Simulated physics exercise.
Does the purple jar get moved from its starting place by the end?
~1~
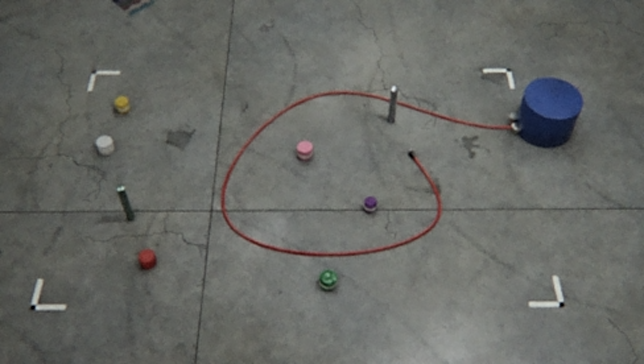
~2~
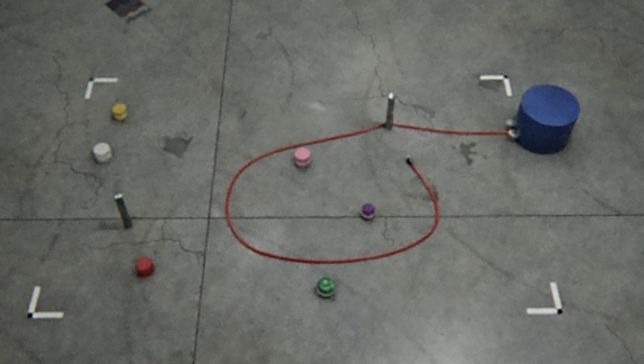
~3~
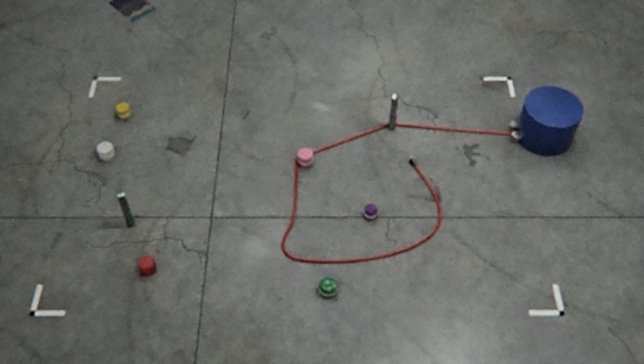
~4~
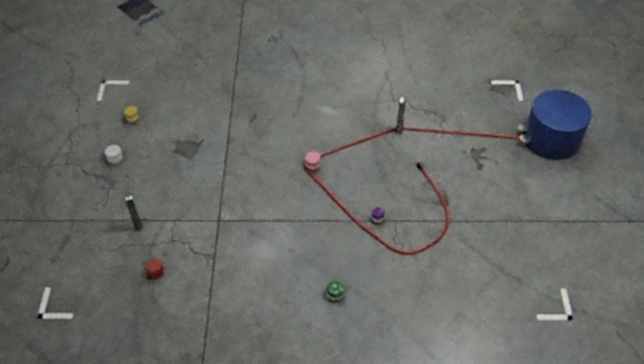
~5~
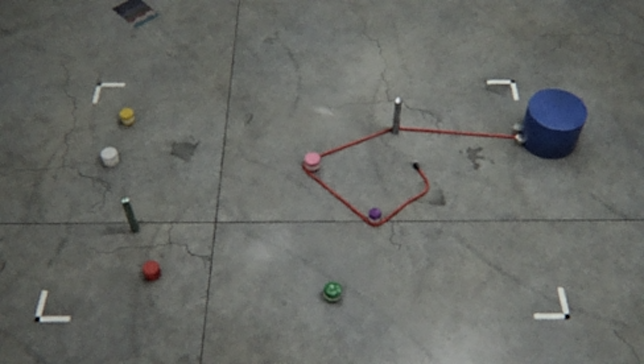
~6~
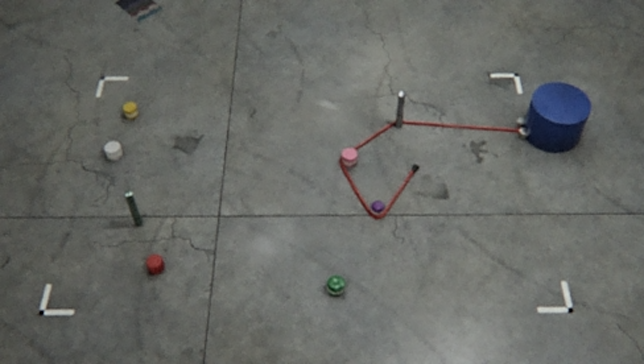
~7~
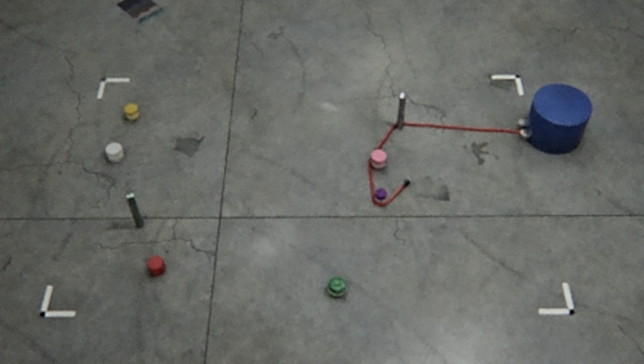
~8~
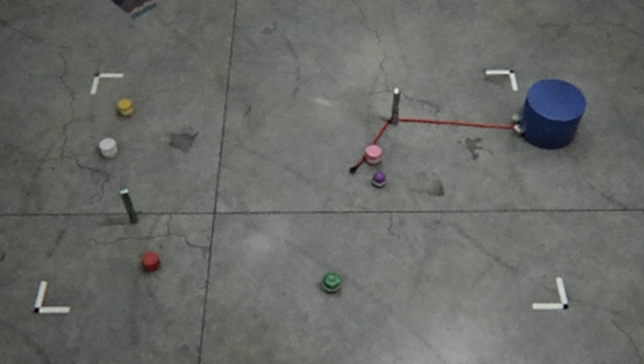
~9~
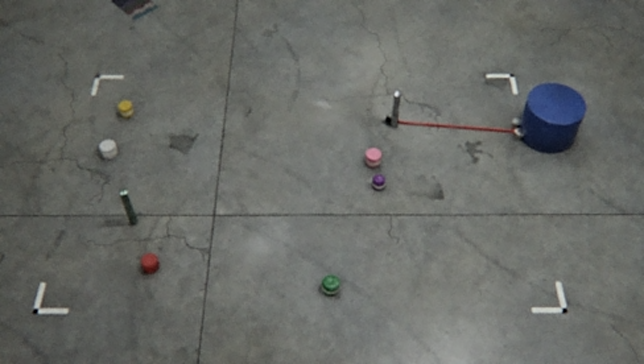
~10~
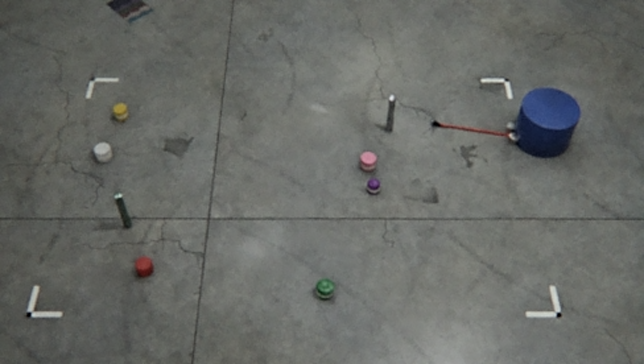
Yes, the purple jar is shifted a short way up from where it started. The lead catches around it and pulls it along before slipping free.
